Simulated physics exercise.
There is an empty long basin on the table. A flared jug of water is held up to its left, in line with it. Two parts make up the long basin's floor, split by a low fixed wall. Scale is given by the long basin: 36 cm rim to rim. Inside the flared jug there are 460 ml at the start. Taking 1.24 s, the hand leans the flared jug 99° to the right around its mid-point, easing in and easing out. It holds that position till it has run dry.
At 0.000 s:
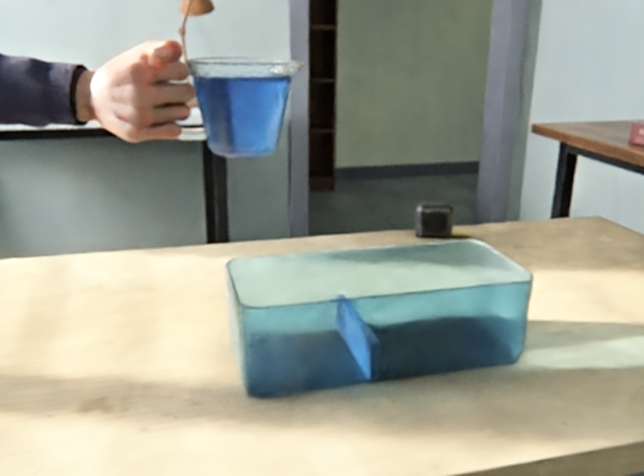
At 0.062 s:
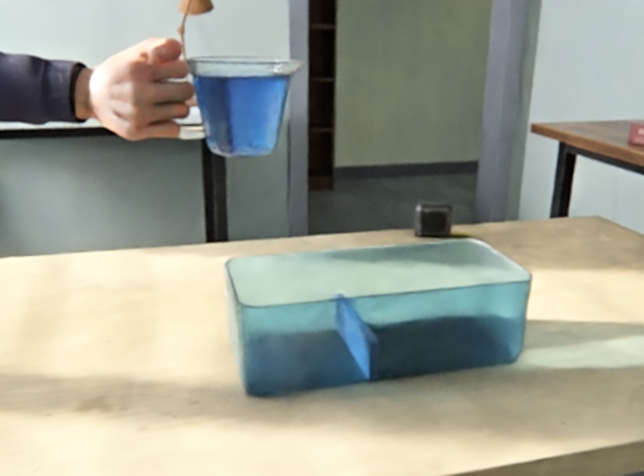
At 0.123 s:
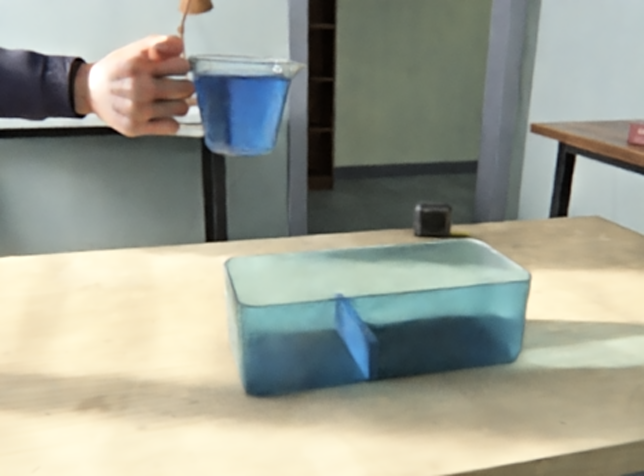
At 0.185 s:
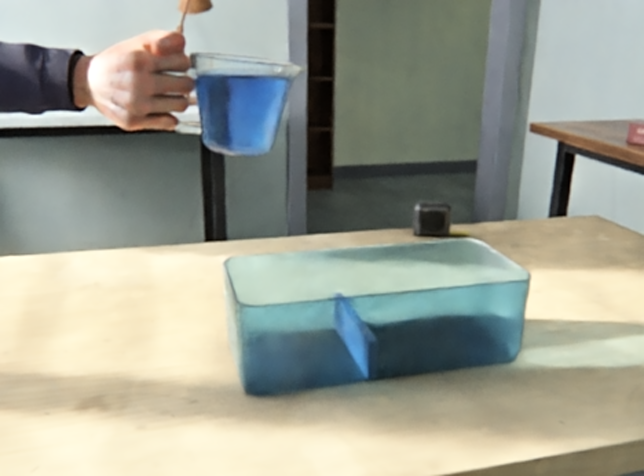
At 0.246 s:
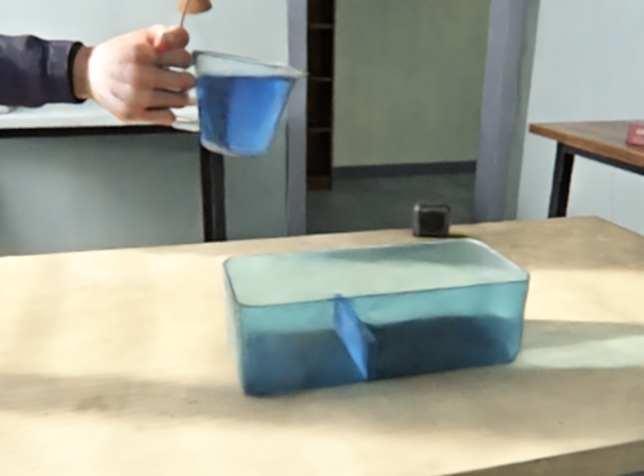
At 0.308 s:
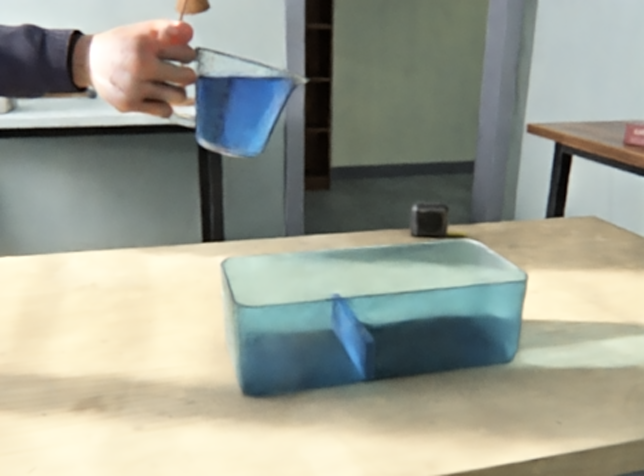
A hand in a dark sleeve holds a clear flared jug of blue water at the upper left, and slowly leans it a little to the right, gently at first and then faster, while the water's surface stays level. Below, a long blue-green basin with a bright blue dividing wall sits on a pale table near a small black object. The room, with a doorway and brown side table behind, is seen from slightly above by a nearly still camera.
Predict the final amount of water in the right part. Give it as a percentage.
The right part ends with roughly 63 per cent.
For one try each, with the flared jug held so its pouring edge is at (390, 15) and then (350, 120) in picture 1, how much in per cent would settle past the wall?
Respectively 90 and 95 %.
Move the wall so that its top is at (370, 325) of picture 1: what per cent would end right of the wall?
Then it comes to around 40 per cent.
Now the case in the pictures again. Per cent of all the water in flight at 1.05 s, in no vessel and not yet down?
About 22 percent.
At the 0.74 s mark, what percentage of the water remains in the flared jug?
I reckon about 64 in a hundred is still held.
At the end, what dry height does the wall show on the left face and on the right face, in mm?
42 mm left, 40 mm right.
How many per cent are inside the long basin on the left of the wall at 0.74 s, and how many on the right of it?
About 1 left, about 8 right.
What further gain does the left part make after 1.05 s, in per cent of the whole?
Close to 24% of the whole.
After 0.74 s the tilt is 64° and 65 per cent is still to pour, 1 is left of the wall and 8 right of it.
After 1.05 s the tilt is 94° and 13 per cent is still to pour, 10 is left of the wall and 55 right of it.
After 1.38 s the tilt is 99° and 0 per cent is still to pour, 34 is left of the wall and 63 right of it.
After 1.74 s the tilt is 99° and 0 per cent is still to pour, 34 is left of the wall and 63 right of it.
In the end 34 per cent lies left of the wall, 63 right of it and 2 outside.
